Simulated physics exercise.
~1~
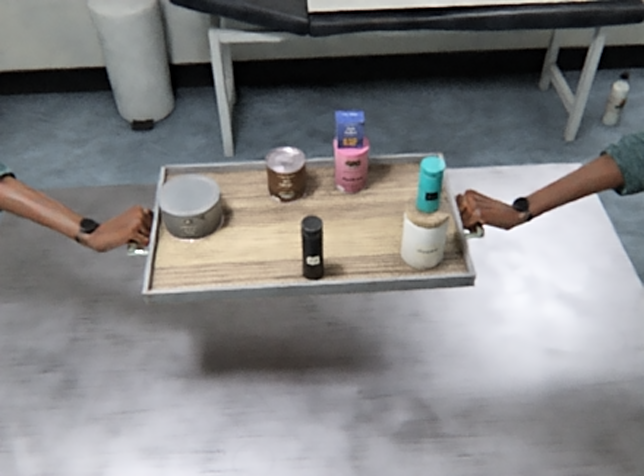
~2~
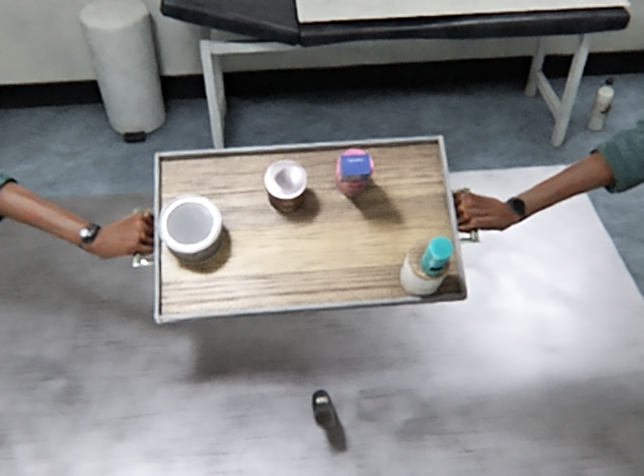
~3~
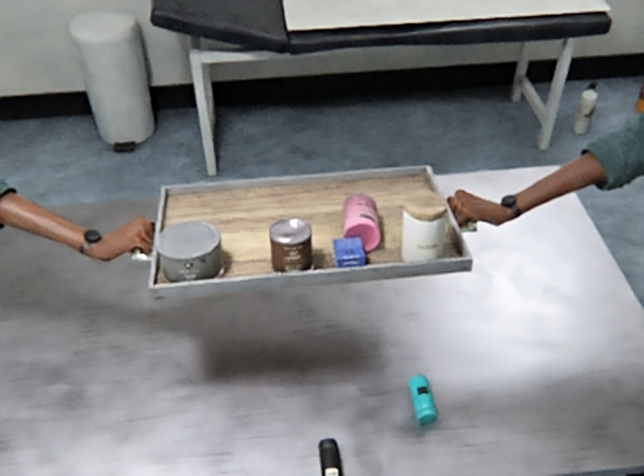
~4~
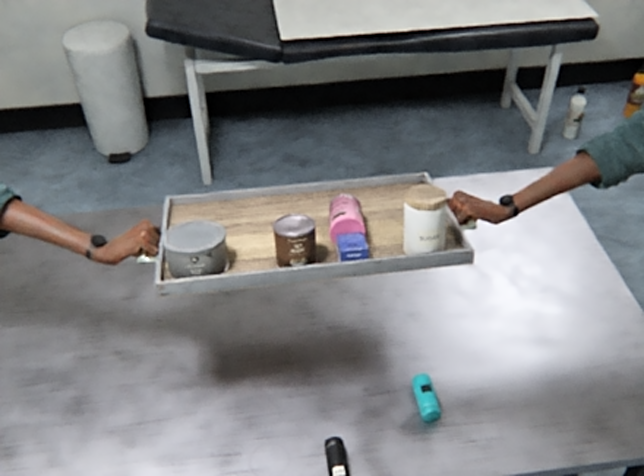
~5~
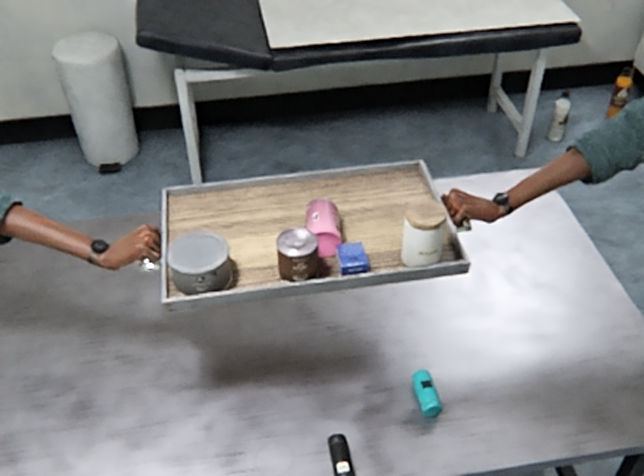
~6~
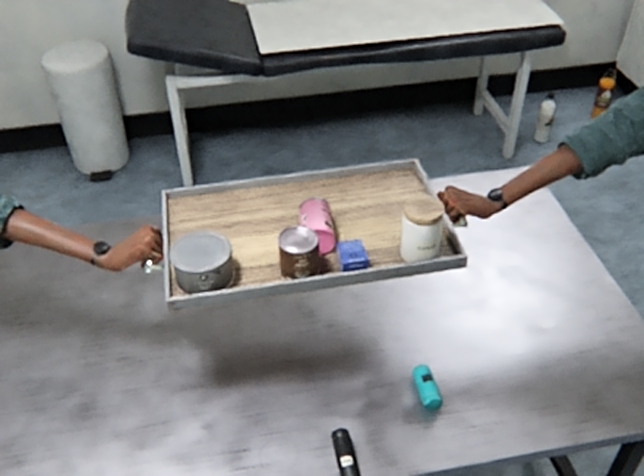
To begin with, two hands hold a wooden tray above a table, carrying a grey tub, a brown tin, a pink tin with a blue carton on top, a black shaker, and a white jar topped by a turquoise shaker. The tray tips steeply towards the near side, and the black shaker drops off. The turquoise shaker leans, then also falls onto the table, while the pink tin and blue carton topple. The hands tilt the tray back the other way, and the pink tin shifts left. Finally, both shakers lie on the table, while the tub, brown tin and jar stay upright aboard.
